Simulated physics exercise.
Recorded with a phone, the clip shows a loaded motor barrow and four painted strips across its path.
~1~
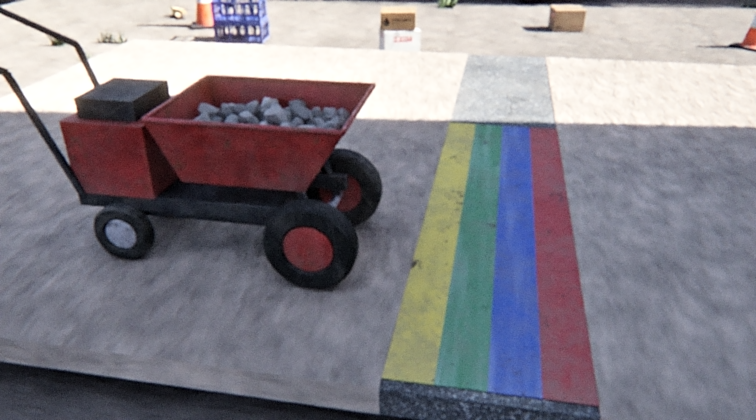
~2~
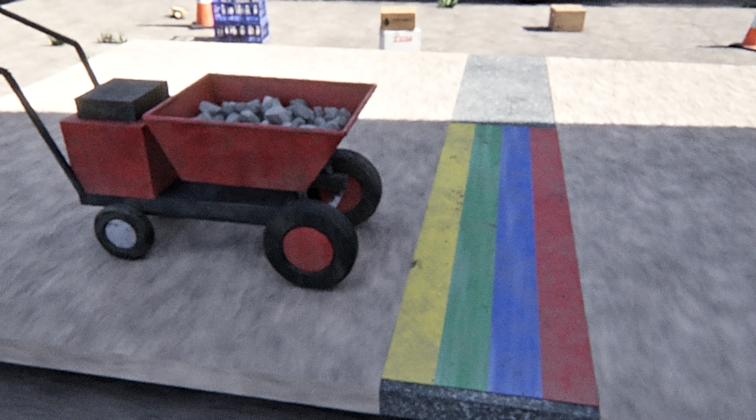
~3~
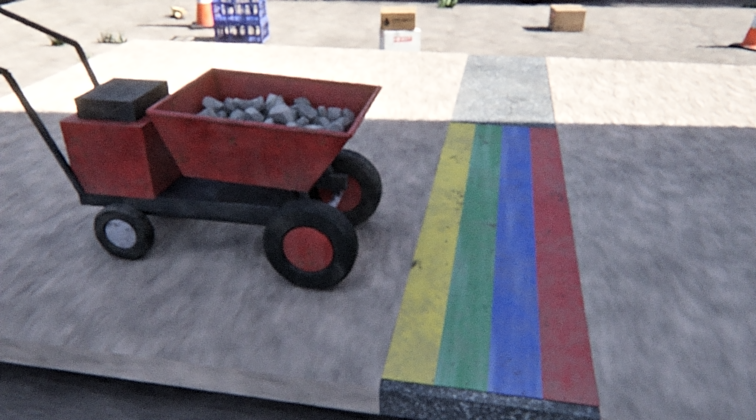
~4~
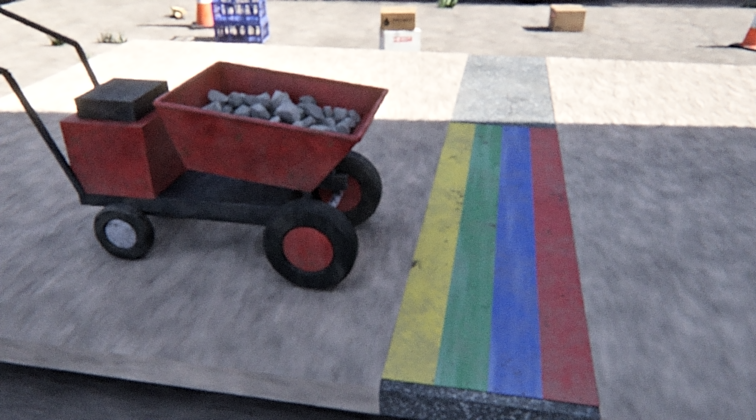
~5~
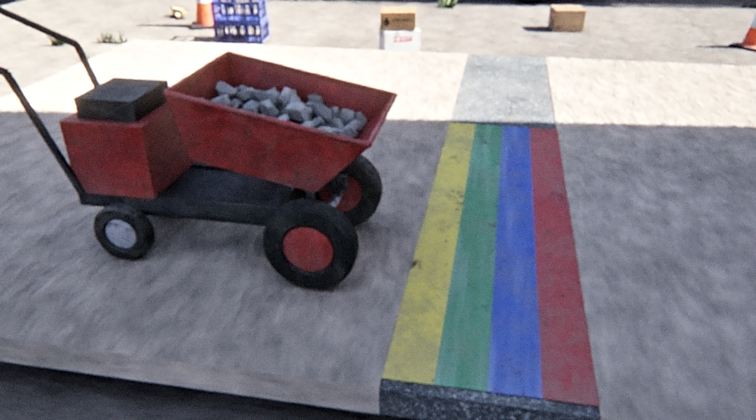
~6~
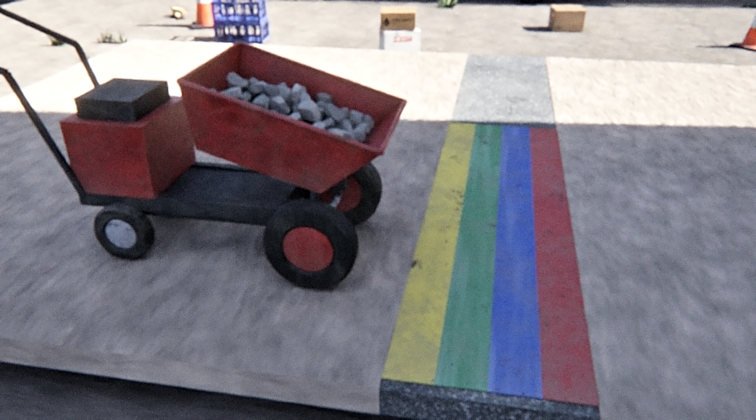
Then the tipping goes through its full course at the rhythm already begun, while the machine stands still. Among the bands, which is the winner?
That would be the green band.
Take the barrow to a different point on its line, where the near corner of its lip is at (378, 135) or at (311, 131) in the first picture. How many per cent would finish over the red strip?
I'd put it at around 20 percent the first time and 10 percent the second.
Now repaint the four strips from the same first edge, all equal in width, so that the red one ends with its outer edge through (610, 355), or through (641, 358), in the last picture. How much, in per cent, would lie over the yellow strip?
10 % and 10 %.
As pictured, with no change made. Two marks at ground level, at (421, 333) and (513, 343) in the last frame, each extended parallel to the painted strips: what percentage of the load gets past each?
Estimate: 80 %, then 30 %.
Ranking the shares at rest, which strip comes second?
That would be the blue one, in second.
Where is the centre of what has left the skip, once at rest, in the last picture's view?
(495, 263).
Soon after the last picture, skip tipped steeply; all in the skip.
A little later, skip tipped right over; most in the skip; a small part over the green strip; a stray few over the blue strip; a stray few falling.
Later still, skip tipped right over; about a quarter in the skip; a small part over the yellow strip; about a third over the green strip; about a quarter over the blue strip; a small part over the red strip; a small part off the paint.
At rest, skip tipped right over; a small part in the skip; a small part over the yellow strip; about a third over the green strip; about a quarter over the blue strip; a small part over the red strip; a small part off the paint.
